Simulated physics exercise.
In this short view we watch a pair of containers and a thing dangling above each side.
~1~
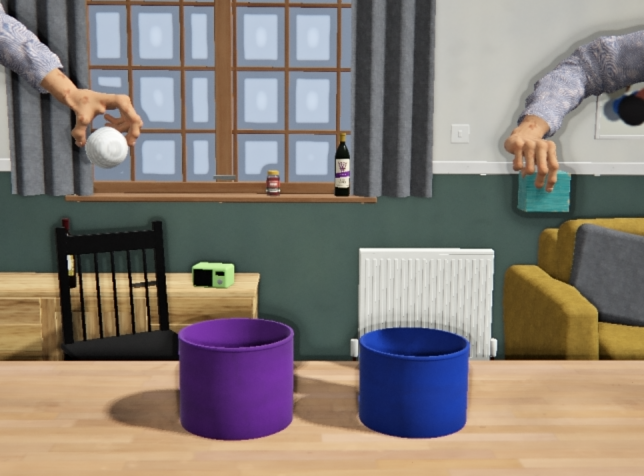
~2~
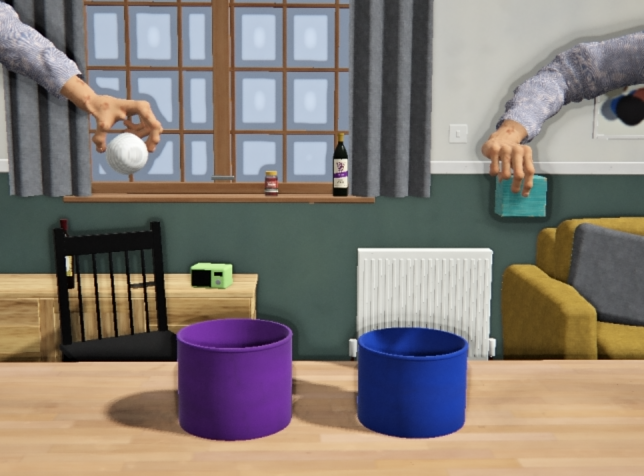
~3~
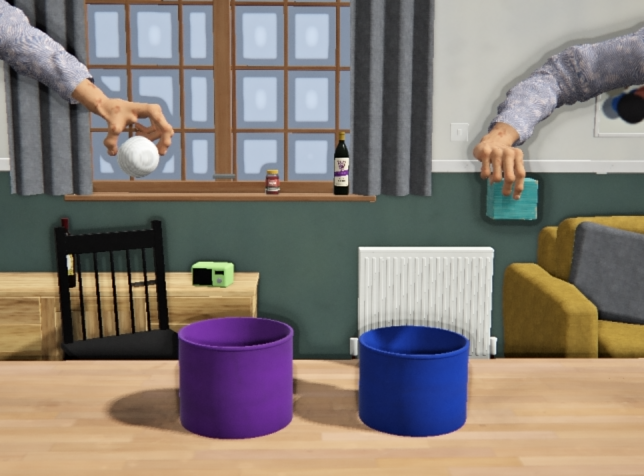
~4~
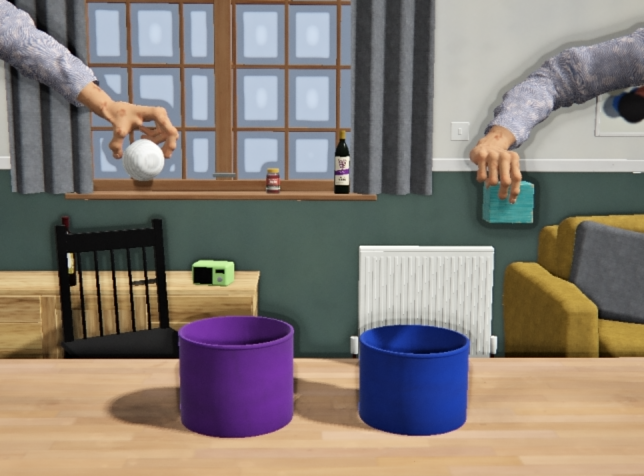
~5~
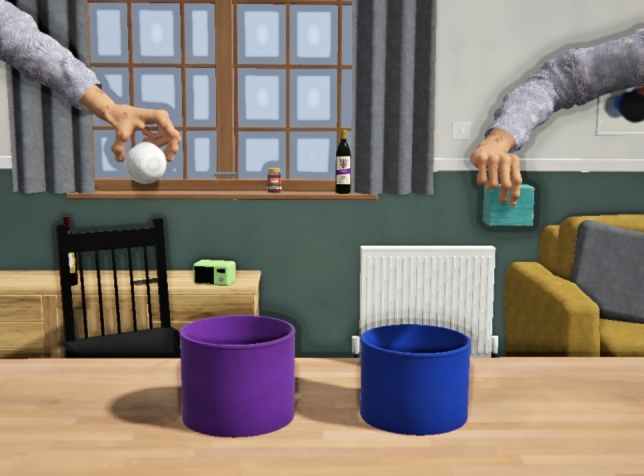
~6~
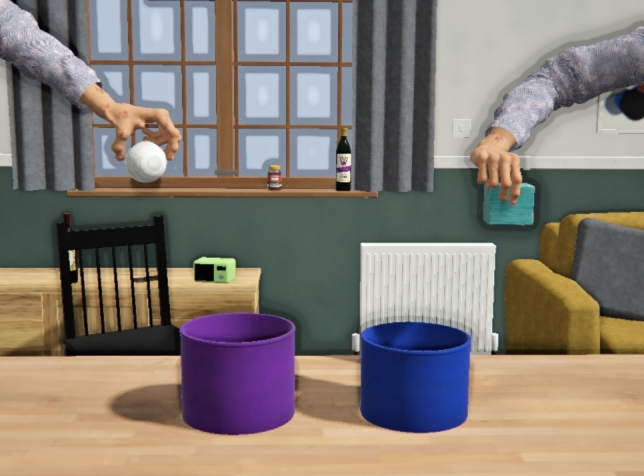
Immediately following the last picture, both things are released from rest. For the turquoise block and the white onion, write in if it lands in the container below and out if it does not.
Turquoise block: Out, white onion: Out.
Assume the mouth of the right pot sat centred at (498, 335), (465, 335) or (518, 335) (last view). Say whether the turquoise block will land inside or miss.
Result log, turquoise block: Winds up within / winds up within / winds up within.
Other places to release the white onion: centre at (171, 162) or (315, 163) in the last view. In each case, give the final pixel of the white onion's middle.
About (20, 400) and (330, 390).
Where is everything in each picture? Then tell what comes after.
The first frame shows still on the way; turquoise block (544, 191); white onion (107, 148); right pot (413, 380).
The second frame shows still on the way; white onion (127, 154); left bucket (235, 376).
The third frame shows still on the way; turquoise block (512, 198); right pot (413, 378).
The fourth frame shows still on the way; white onion (143, 160); left bucket (237, 374).
The fifth frame shows still on the way; turquoise block (508, 205); right pot (415, 377).
The sixth frame shows in place, still held; turquoise block (508, 204); white onion (146, 162); left bucket (238, 371).
Then, 0.20 s past the last view, turquoise block in the air near (505, 269); white onion in the air near (148, 229).
Then, 0.30 s past the last view, turquoise block in the air near (501, 372); white onion in the air near (151, 335).
Finally, the turquoise block ends up outside, near (500, 394); the white onion ends up outside, near (152, 395).
